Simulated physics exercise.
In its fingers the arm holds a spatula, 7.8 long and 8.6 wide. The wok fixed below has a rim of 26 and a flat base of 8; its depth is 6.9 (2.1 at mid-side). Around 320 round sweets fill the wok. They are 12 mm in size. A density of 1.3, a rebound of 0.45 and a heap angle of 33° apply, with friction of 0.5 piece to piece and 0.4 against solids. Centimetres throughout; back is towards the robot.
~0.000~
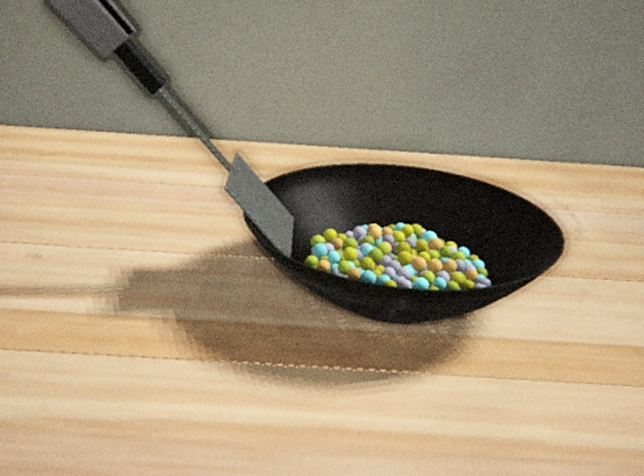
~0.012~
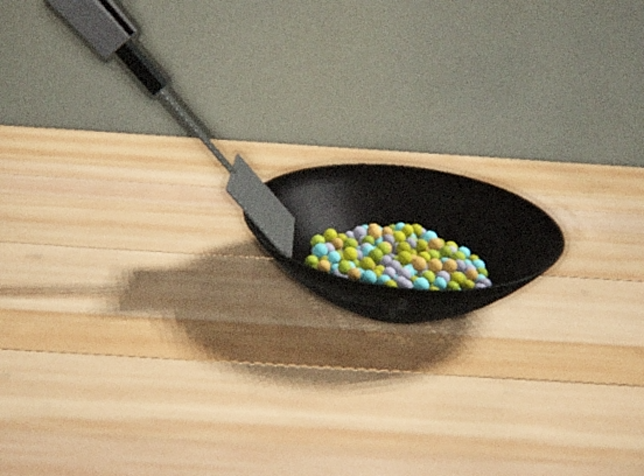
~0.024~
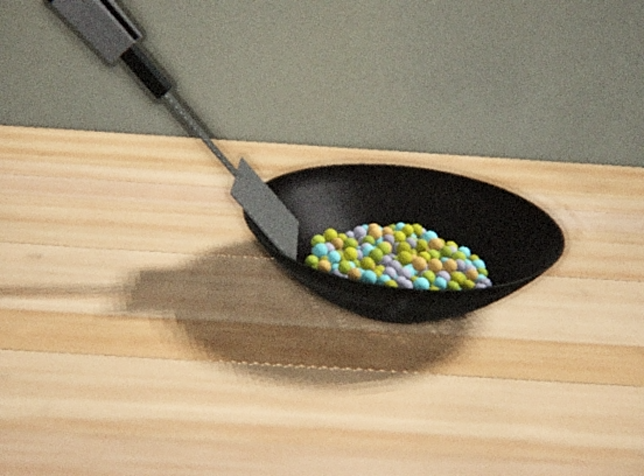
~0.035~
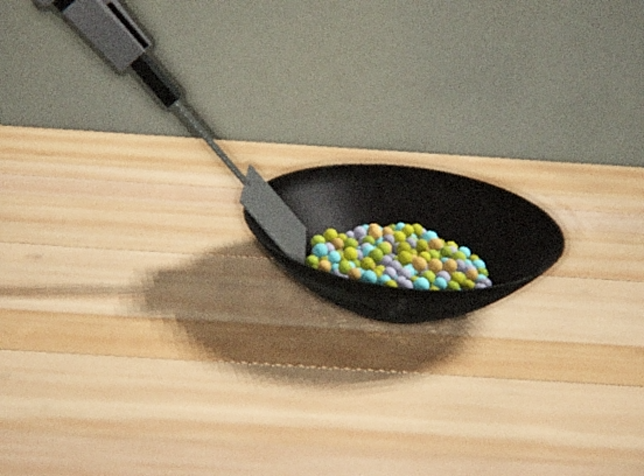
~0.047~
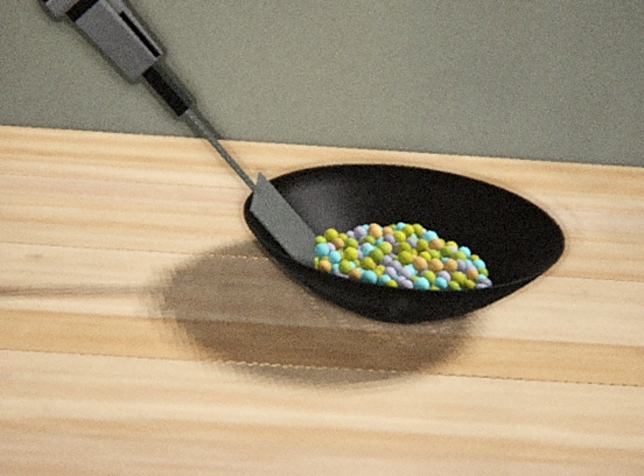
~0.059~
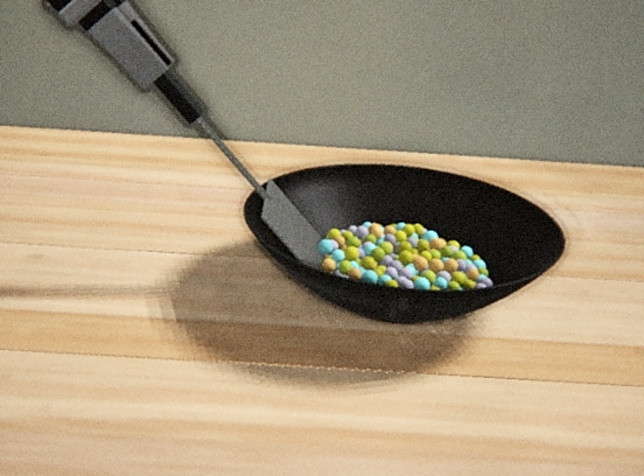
A gray spatula held by a robot arm starts at the left rim of a black wok, beside a heap of small colorful balls. It slides slowly rightward and down into the wok along the inner wall, reaching the left edge of the heap, which barely shifts while the wok stays still.
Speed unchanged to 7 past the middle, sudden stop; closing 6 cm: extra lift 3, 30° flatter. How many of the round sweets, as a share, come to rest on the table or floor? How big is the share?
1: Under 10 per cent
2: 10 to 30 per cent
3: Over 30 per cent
2, 10 to 30 per cent.
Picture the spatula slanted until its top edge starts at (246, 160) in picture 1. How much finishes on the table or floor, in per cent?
Roughly 20%.
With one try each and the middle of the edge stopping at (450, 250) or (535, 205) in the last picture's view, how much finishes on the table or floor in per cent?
The two tries give near 0 and near 50 in a hundred.
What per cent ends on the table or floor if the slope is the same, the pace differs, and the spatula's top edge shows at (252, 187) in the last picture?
That share would be some 5 percent.
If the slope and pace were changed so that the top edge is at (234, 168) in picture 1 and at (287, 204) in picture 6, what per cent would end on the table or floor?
Roughly 45 percent ends up there.
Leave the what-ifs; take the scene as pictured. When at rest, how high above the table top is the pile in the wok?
About 7.0 centimetres.
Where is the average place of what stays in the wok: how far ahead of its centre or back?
What stays is shifted forward by around 4.0 cm.
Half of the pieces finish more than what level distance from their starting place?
It works out to roughly 5 cm.
After 0.12 s, sloping 48°, highest piece 6 above the table; 323 in the wok.
After 0.19 s, sloping 37°, highest piece 7 above the table; 323 in the wok.
After 0.42 s, sloping 18°, highest piece 8 above the table; 269 in the wok, 26 on the table or floor, 28 on the blade or in flight.
After 1.47 s, sloping 18°, highest piece 7 above the table; 268 in the wok, 55 on the table or floor.
In the end, 268 in the wok, 55 on the table or floor. That is 17 % on the table or floor.
